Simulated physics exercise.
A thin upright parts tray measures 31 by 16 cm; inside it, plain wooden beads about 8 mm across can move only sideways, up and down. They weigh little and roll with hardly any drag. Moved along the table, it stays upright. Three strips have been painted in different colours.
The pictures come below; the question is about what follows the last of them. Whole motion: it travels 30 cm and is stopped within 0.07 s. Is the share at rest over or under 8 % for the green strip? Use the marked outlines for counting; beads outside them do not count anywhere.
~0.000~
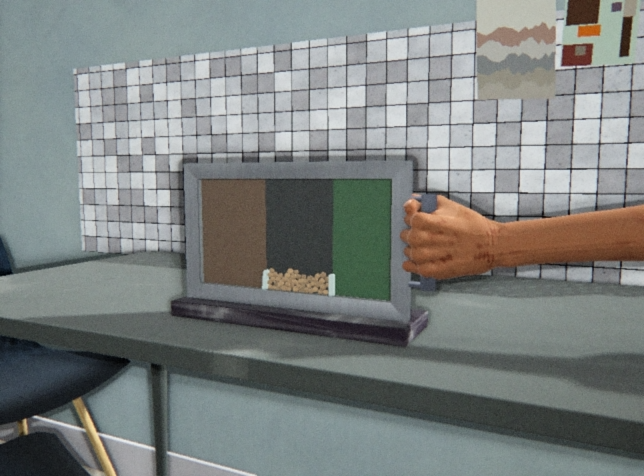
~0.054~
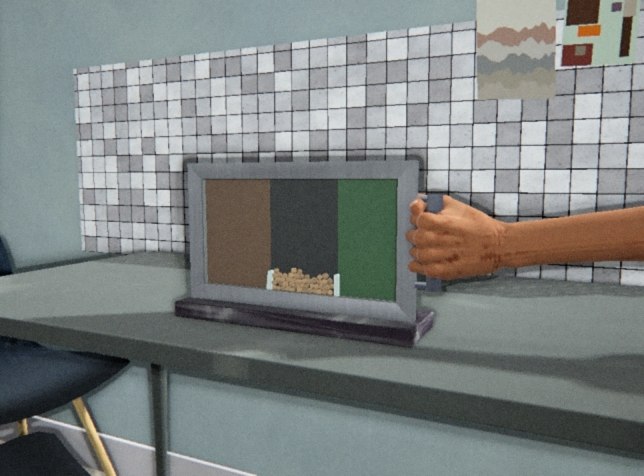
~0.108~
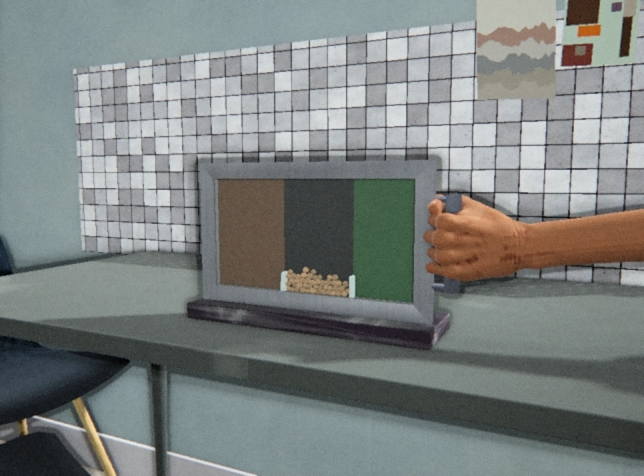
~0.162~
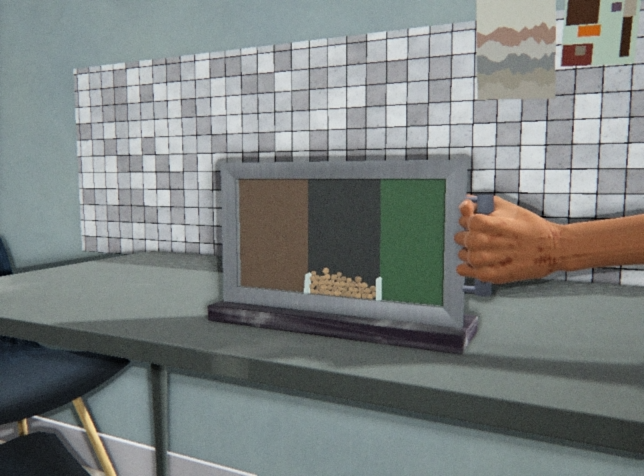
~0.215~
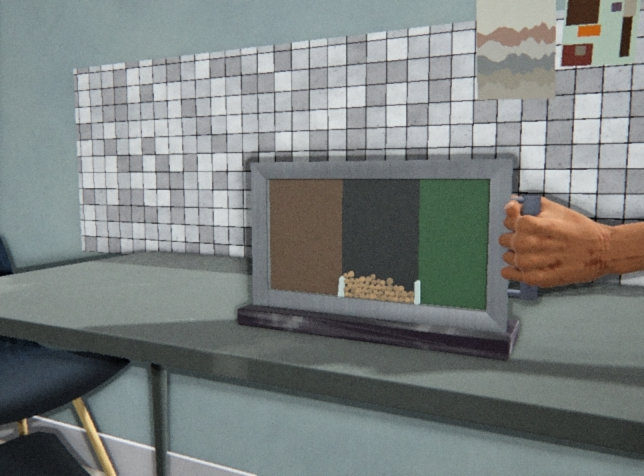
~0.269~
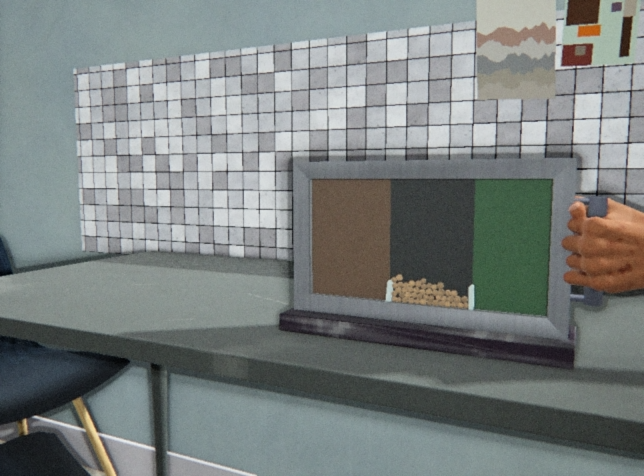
Green strip over 8 %.
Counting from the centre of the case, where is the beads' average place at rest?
Right: About 4 cm; below: About 7 cm.
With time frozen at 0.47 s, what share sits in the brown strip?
About 0 percent of the load.
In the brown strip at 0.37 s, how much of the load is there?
That comes to some 0 percent of the load.
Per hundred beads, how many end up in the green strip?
Roughly 15 percent of the load.
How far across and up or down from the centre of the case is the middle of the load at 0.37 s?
Position estimate: Right 2 cm, below 6 cm.
After 0.37 s, it is 30 cm to the right; the beads' middle is 2 cm right of and 6 cm below the centre; black 100 %.
After 0.47 s, it is 30 cm to the right; the beads' middle is 3 cm right of and 7 cm below the centre; green 15 %, black 85 %.
After 0.62 s, it is 30 cm to the right; the beads' middle is 4 cm right of and 7 cm below the centre; green 15 %, black 85 %.
All still by 1.1 s, it is 30 cm to the right; green 15 %, black 85 %, brown 0 %.
